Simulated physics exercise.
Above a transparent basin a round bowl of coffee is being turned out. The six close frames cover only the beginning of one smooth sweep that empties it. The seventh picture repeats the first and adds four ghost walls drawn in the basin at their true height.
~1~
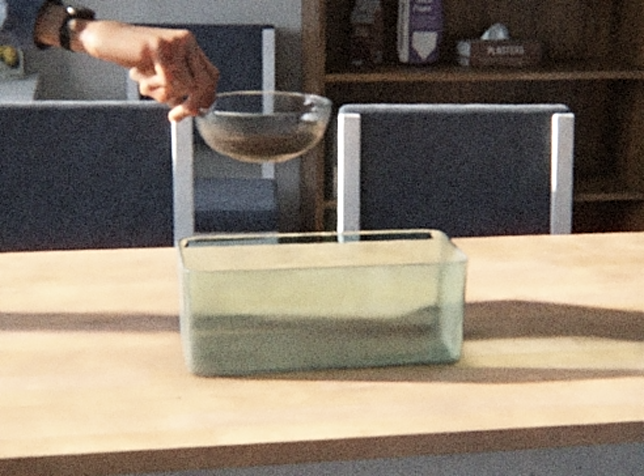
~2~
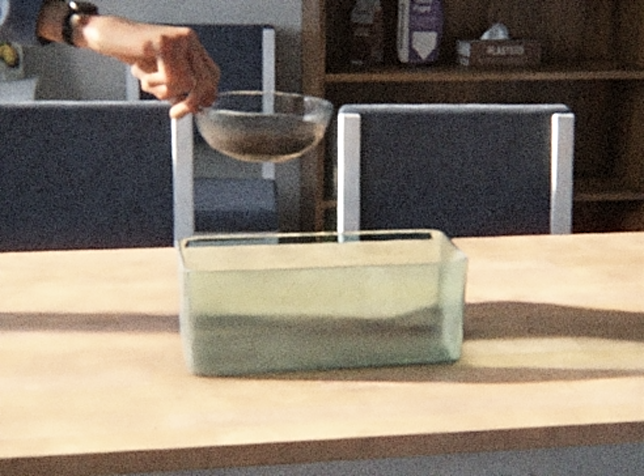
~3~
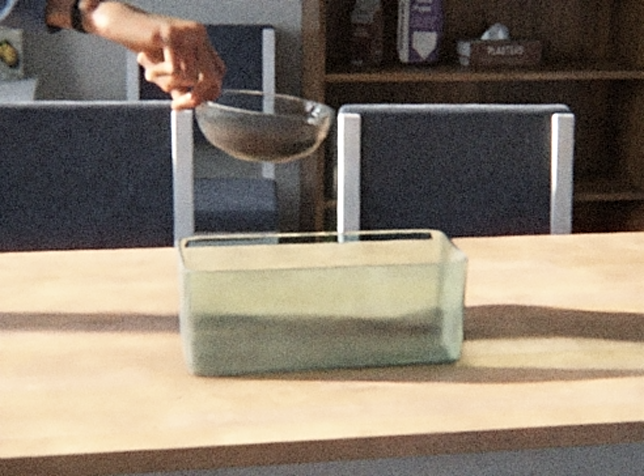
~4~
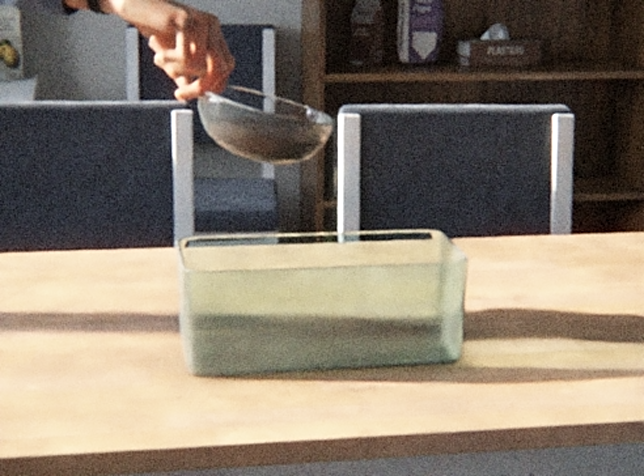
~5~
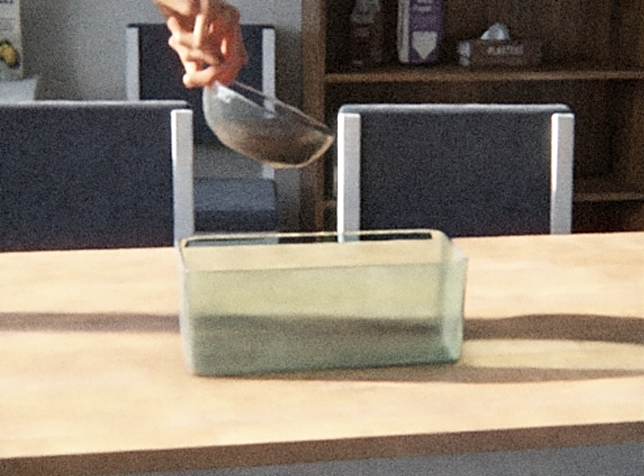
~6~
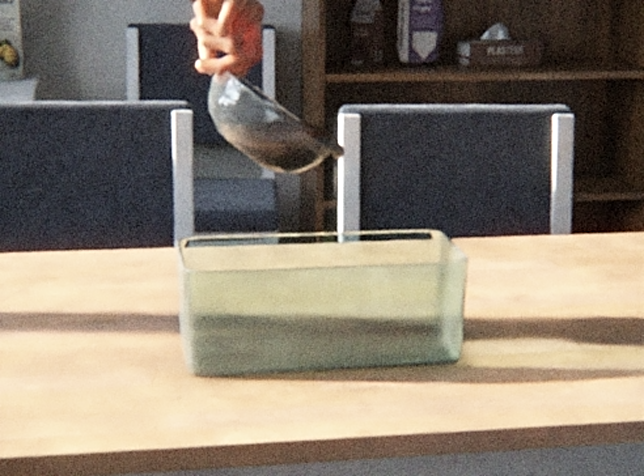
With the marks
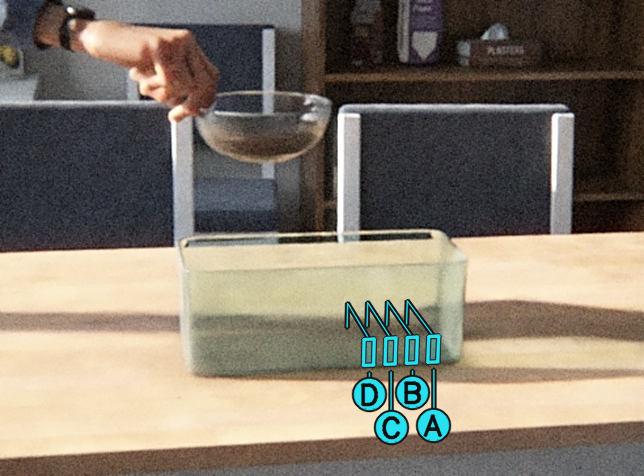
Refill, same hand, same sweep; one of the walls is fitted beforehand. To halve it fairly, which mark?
Choose D.
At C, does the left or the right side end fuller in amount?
More ends on the left.
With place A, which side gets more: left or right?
The left one.
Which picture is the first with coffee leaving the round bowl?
In picture 6.
On the marked copy, A at (433, 369); B at (412, 370); C at (391, 371); D at (369, 372).
Choosing A, about 87 % ends left of the wall and 12 % right of it.
Choosing B, about 92 % ends left of the wall and 7 % right of it.
Choosing C, about 73 % ends left of the wall and 26 % right of it.
Choosing D, about 41 % ends left of the wall and 58 % right of it.
